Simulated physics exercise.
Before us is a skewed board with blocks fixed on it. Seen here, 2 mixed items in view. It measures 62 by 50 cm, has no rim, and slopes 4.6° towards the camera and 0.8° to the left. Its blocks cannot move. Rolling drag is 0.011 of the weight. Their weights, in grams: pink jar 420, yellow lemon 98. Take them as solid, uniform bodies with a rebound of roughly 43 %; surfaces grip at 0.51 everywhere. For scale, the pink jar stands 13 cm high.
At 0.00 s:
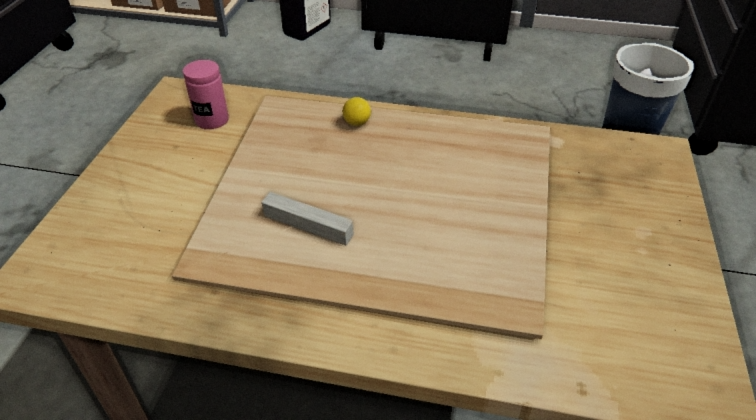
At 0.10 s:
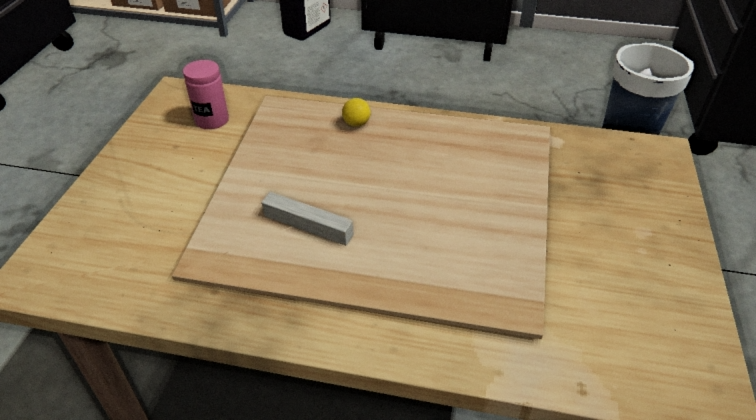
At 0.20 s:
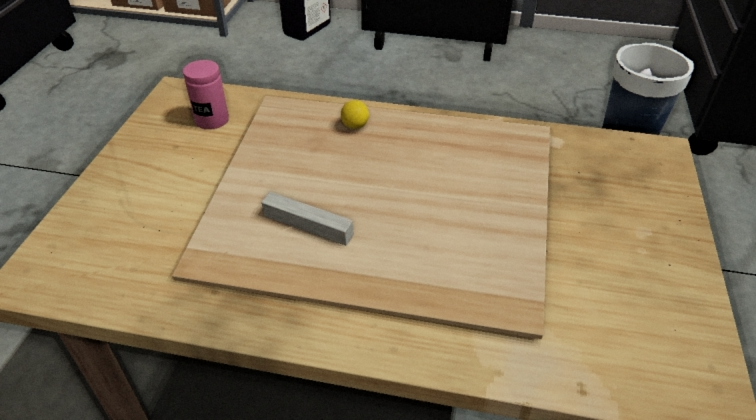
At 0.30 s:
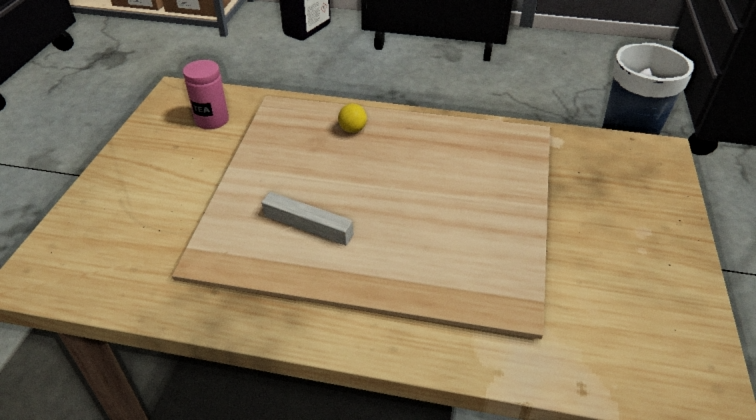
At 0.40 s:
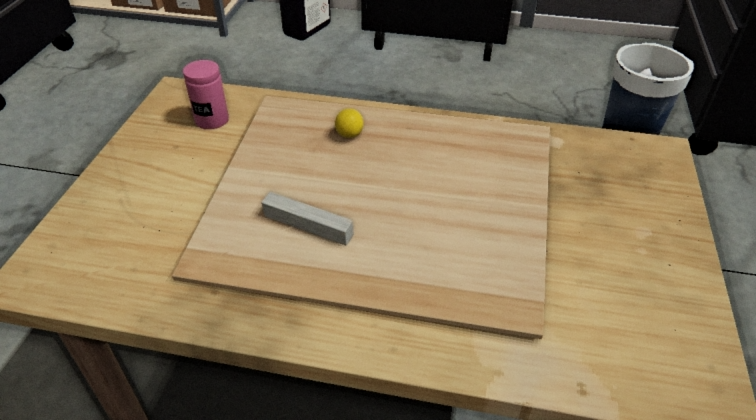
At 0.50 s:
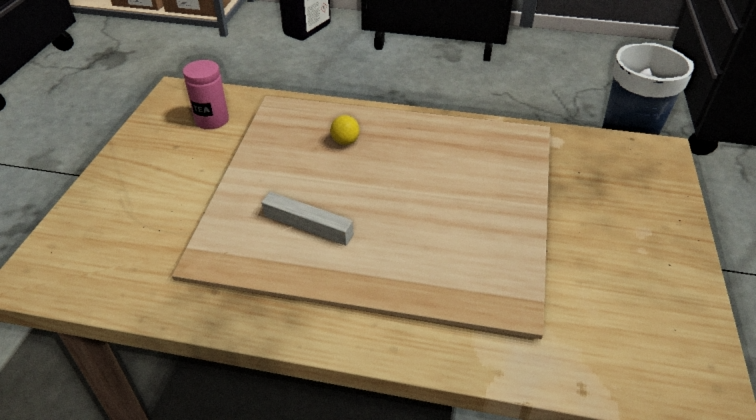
In the video, a yellow lemon near the far edge of a wooden board on a table moves slowly toward the camera and slightly left, while a pink jar and a gray block stay still.
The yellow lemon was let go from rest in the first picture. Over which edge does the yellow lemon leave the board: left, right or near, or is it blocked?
The answer: No edge.
Around 0.70 s, 32 cm of board to the near edge; yellow lemon near (333, 149).
Around 0.90 s, 25 cm of board to the near edge; yellow lemon near (315, 176).
Around 1.10 s, 21 cm of board to the near edge; yellow lemon near (309, 190).
Finally (2.1 s), 20 cm of board to the near edge; pink jar still in place (within 8 cm). Final places as that camera would see them, yellow lemon near (311, 195).
